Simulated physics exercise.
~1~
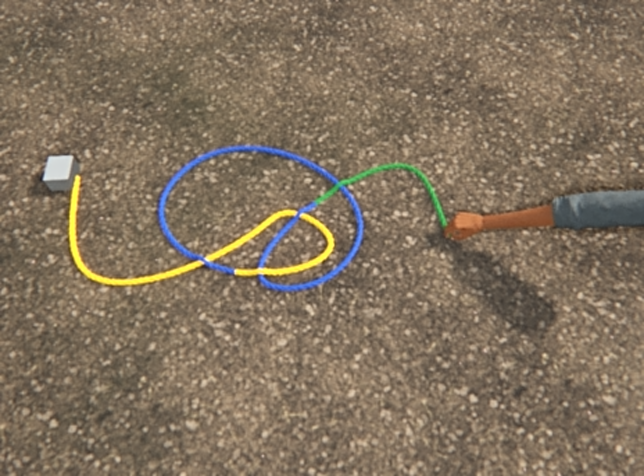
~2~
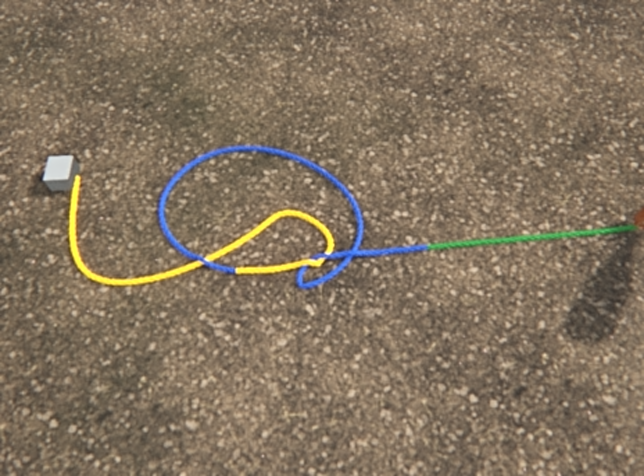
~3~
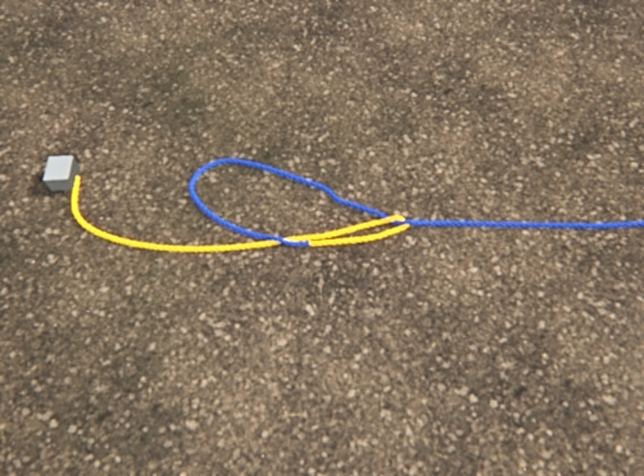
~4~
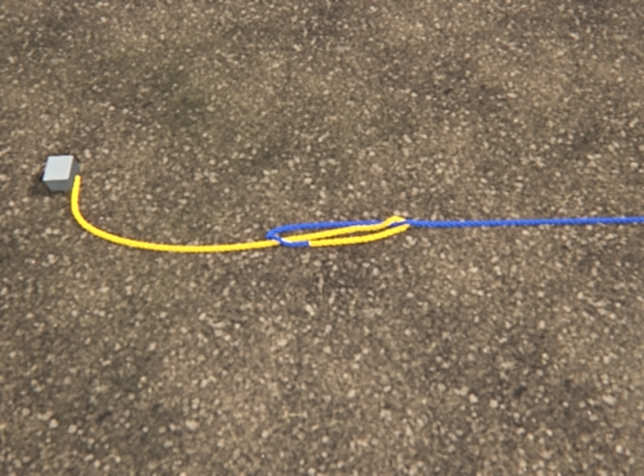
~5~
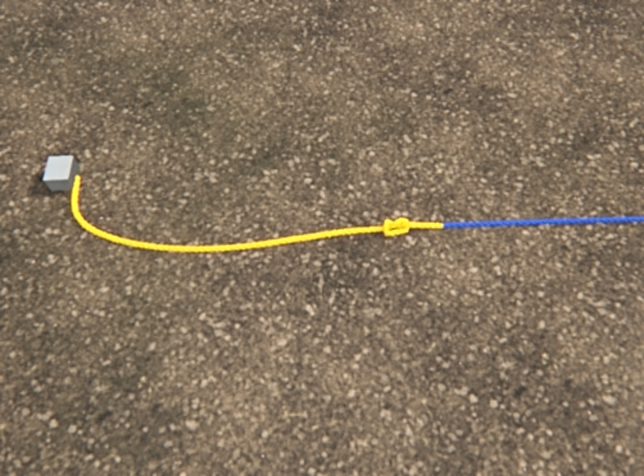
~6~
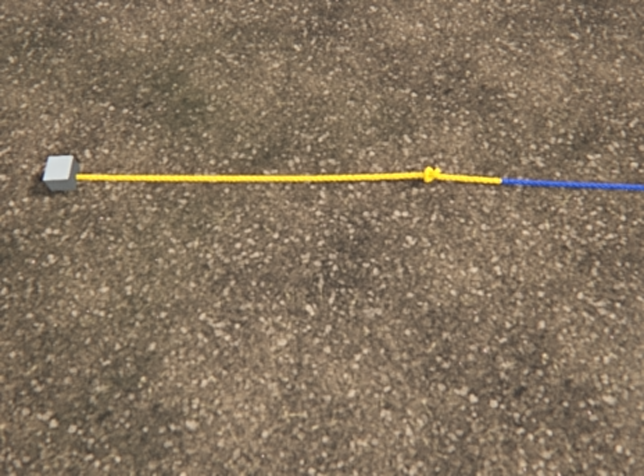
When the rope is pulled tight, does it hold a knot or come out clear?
It holds a knot. The loops shrink into a small yellow knot that stays in the straightened rope.
A looped rope is pulled right by a hand until it straightens with a knot.
